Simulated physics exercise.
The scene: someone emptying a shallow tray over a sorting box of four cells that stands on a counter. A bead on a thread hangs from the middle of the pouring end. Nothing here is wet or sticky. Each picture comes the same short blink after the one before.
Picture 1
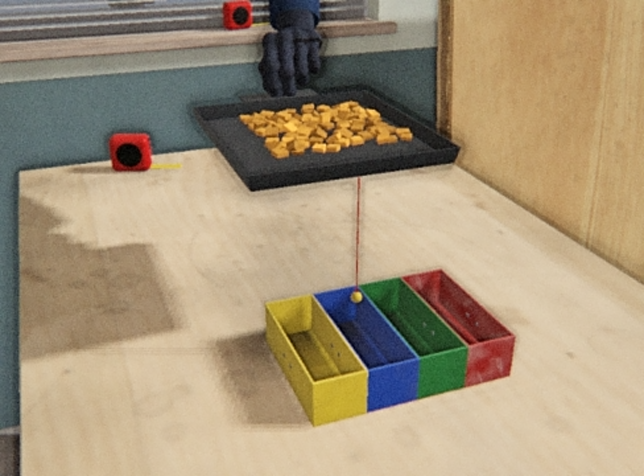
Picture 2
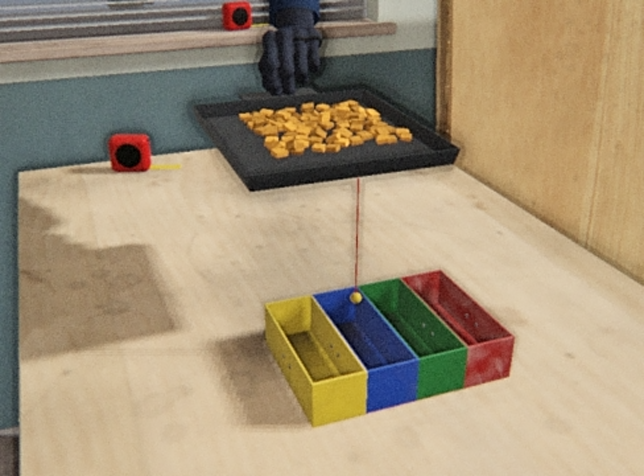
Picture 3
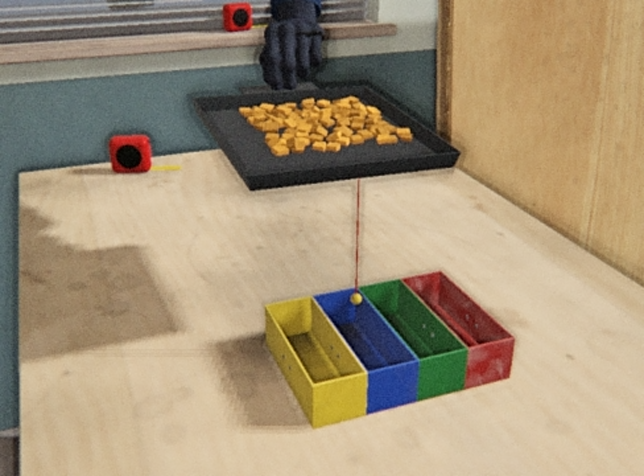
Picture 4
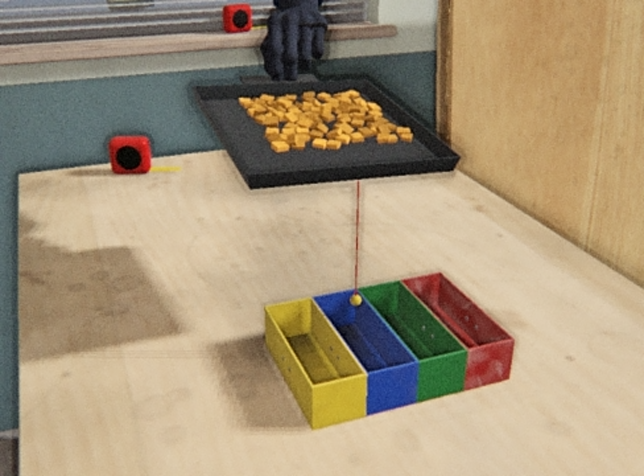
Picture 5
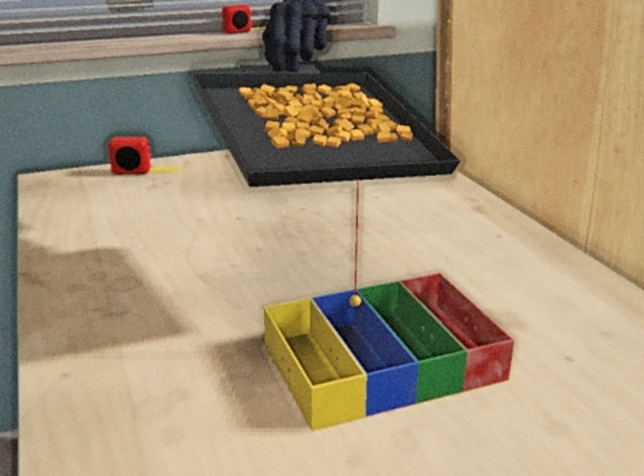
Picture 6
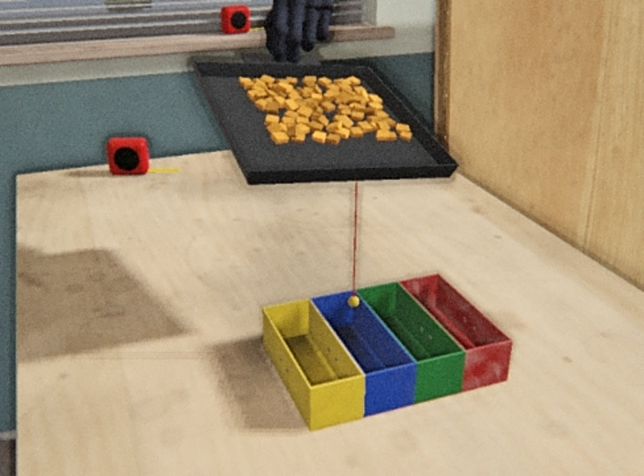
To begin with, a dark-gloved hand holds a level black tray of small orange-brown crackers above a box with yellow, blue, green and red cells, a bead hanging on a thread. The hand then gradually raises the tray's far side, its near right corner dipping slightly, while the crackers barely shift.
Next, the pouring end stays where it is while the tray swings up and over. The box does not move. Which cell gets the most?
The red cell gets the most.
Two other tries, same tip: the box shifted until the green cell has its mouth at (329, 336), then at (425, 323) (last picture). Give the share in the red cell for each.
Roughly 10 per cent, and 50 per cent.
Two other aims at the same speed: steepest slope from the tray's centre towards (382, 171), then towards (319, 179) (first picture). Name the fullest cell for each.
At the first place the red one, at the second the yellow one.
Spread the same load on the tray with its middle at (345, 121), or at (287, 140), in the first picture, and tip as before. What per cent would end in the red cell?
Near 70 % and 60 %.
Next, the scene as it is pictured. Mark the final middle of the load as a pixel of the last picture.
Near (437, 335).
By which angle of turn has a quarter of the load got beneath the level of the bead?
Roughly 100°.
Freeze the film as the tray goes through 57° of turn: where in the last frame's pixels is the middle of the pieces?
Near (406, 154).
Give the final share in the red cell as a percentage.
Close to 60 per cent.
Just after the last frame, tray tipped steeply; almost all on the tray; just a few falling or outside the box.
A moment on, tray tipped right over; roughly two thirds on the tray; about a tenth in the red cell; about a tenth in the green cell; just a few in the blue cell; roughly a quarter falling or outside the box.
Further on, tray tipped past a quarter turn; roughly two thirds in the red cell; roughly a third in the green cell; just a few in the blue cell; about a tenth falling or outside the box.
When it is over, tray tipped past a quarter turn; roughly two thirds in the red cell; roughly a third in the green cell; just a few in the blue cell; not one in the yellow cell; about a tenth outside the box.
